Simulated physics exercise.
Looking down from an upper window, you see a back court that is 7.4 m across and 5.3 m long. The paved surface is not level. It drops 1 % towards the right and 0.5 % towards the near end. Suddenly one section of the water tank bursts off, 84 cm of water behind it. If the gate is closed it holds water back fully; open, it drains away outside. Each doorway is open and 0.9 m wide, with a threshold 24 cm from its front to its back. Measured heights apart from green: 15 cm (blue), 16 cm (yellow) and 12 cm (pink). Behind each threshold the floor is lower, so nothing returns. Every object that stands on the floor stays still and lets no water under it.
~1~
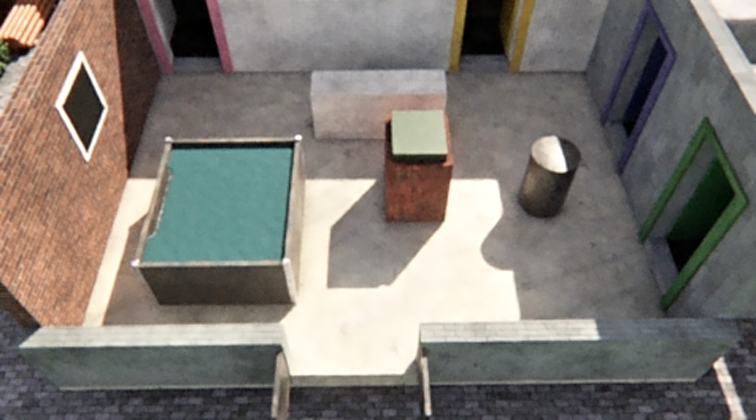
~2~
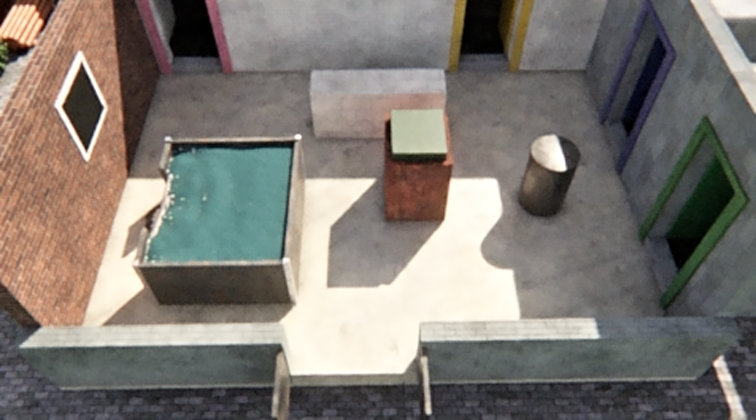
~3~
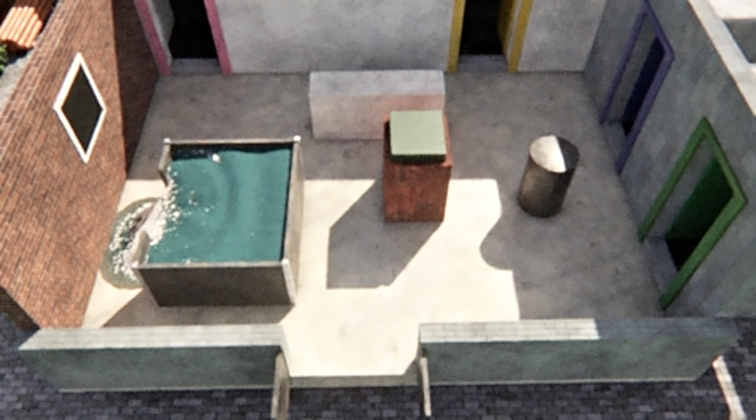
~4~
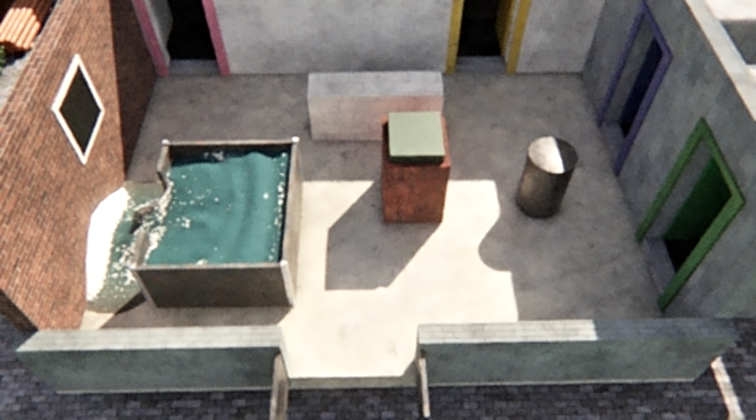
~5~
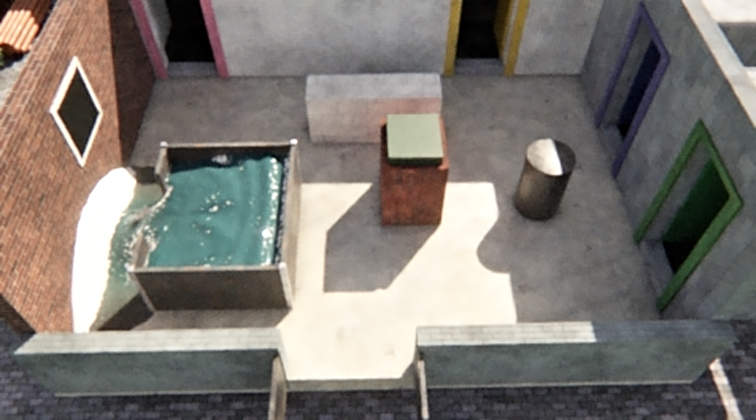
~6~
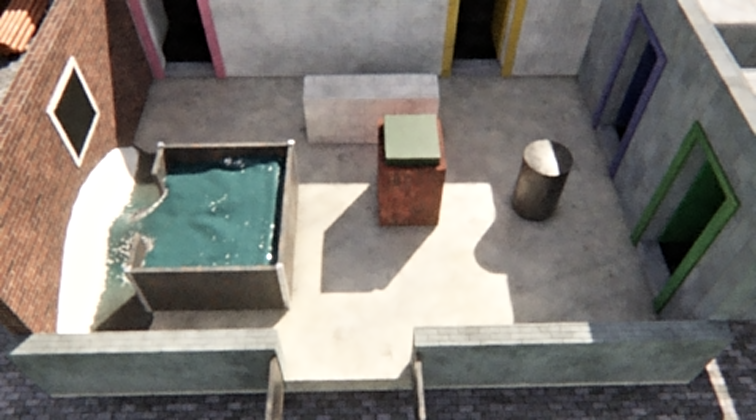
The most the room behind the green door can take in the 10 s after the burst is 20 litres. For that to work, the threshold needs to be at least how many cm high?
At least about 12 cm high.
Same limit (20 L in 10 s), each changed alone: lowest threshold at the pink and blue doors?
About 24 cm at pink and about 11.0 cm at blue.
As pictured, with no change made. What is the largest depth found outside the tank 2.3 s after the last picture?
Around 35 centimetres.
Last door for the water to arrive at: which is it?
Blue.
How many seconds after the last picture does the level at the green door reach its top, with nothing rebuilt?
Peak time: Around 3.5 s.
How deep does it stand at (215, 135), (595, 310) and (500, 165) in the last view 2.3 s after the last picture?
First spot about 3 cm, second about 2 cm, third about 0 cm.
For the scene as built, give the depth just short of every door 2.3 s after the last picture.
Depths in cm - green: 0, blue: 0, yellow: 1, pink: 22.
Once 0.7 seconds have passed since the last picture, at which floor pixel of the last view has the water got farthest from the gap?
Front tip: Approx. (154, 79) px.
Then, 0.7 s after the last picture water covers 20 % of the floor, deepest (60 cm) near (66, 364); it has not reached the green door.
Then, 2.3 s after the last picture water covers 50 % of the floor, deepest (35 cm) near (104, 241); it has not reached the green door.
Then, 9.3 s after the last picture water covers 100 % of the floor, deepest (14 cm) near (618, 196); 12 cm at the green door, 4 litres in over its 16 cm threshold.
At the green door as built, the water peaked near 16 cm, 3.3 s after the last picture.
Run again over the same 10 s with other heights there, 52 litres in over 9.5 cm, 10 litres over 13.5 cm. The limit of 20 litres is kept from about 12 cm up.
